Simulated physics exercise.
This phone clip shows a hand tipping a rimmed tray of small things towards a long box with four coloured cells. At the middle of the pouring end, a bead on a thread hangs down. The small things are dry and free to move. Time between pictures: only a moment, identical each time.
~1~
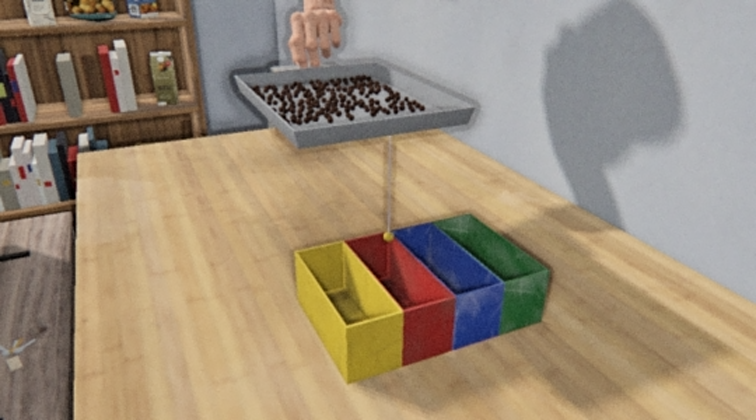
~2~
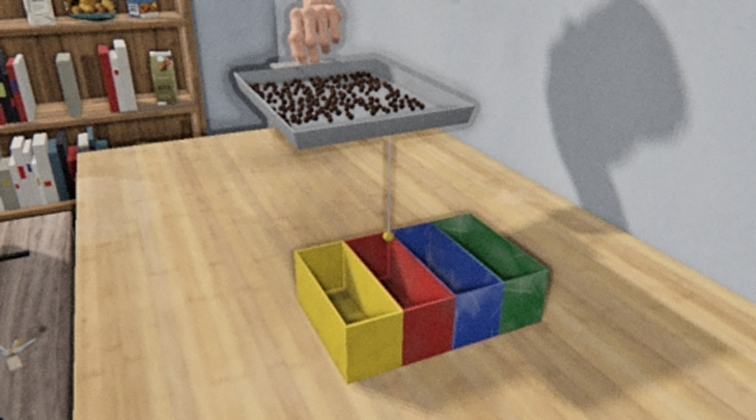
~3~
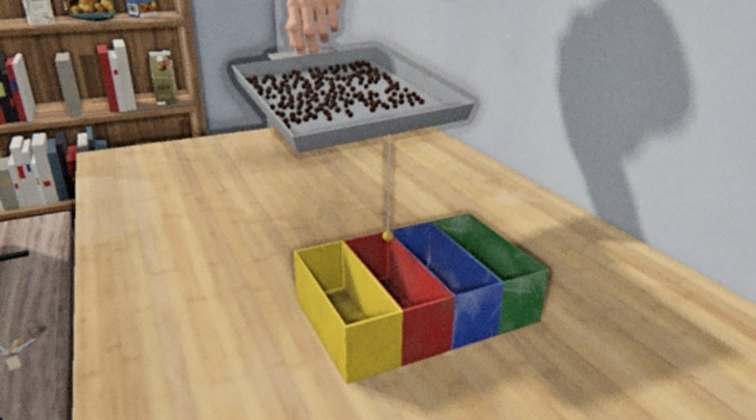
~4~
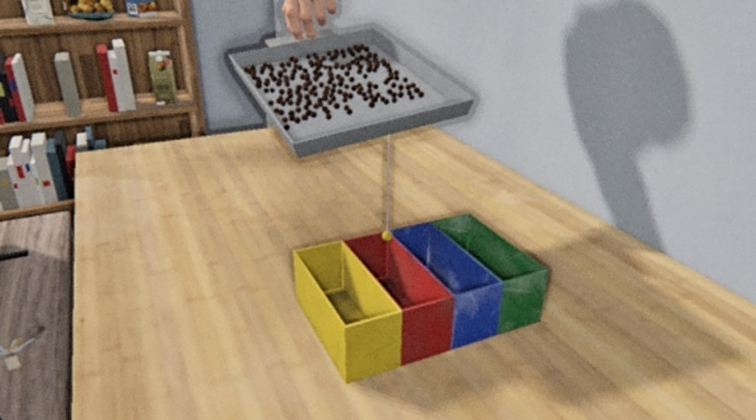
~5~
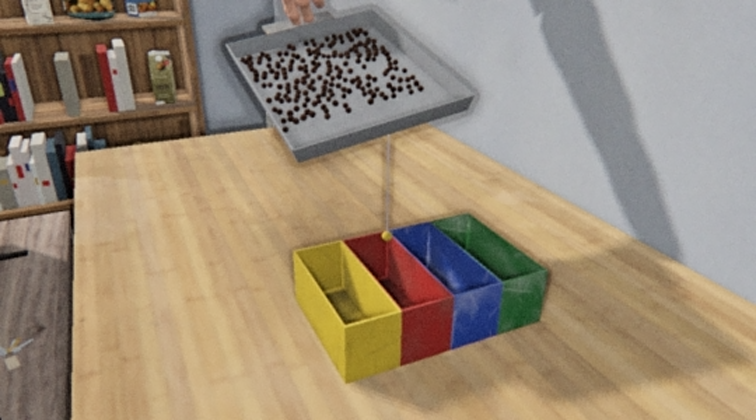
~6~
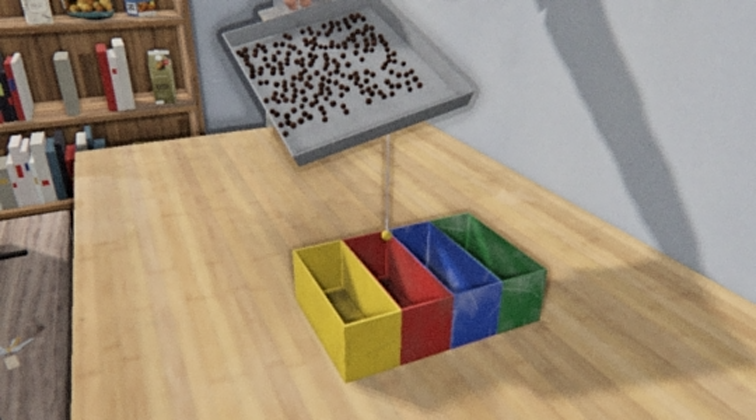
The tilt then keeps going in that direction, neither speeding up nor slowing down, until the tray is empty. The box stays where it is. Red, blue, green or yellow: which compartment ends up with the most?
The yellow one.
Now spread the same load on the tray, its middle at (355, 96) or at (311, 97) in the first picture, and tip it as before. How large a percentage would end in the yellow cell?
It comes to about 60 per cent the first time and about 60 per cent the second.
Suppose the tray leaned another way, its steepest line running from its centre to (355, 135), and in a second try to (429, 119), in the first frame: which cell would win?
Try 1 - that yellow cell; try 2 - the green cell.
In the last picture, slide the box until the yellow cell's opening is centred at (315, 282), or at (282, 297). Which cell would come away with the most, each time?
Yellow; the red cell.
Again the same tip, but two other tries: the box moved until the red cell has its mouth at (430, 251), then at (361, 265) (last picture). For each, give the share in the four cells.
0 per cent, then 90 per cent.
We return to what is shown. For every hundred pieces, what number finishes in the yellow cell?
About 50 per cent.
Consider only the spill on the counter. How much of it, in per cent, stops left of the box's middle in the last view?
Around 90 per cent, give or take.
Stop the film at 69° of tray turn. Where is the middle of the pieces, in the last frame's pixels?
Centre estimate: (306, 178).
Soon, tray tipped steeply; about half on the tray; a stray few in the yellow cell; about a third falling or outside the box.
A while on, tray tipped past a quarter turn; a stray few on the tray; about a third in the yellow cell; about half falling or outside the box.
Towards the end, tray tipped past a quarter turn; about half in the yellow cell; about half falling or outside the box.
Finally, tray tipped past a quarter turn; about half in the yellow cell; none in the red cell; none in the blue cell; none in the green cell; about half outside the box.
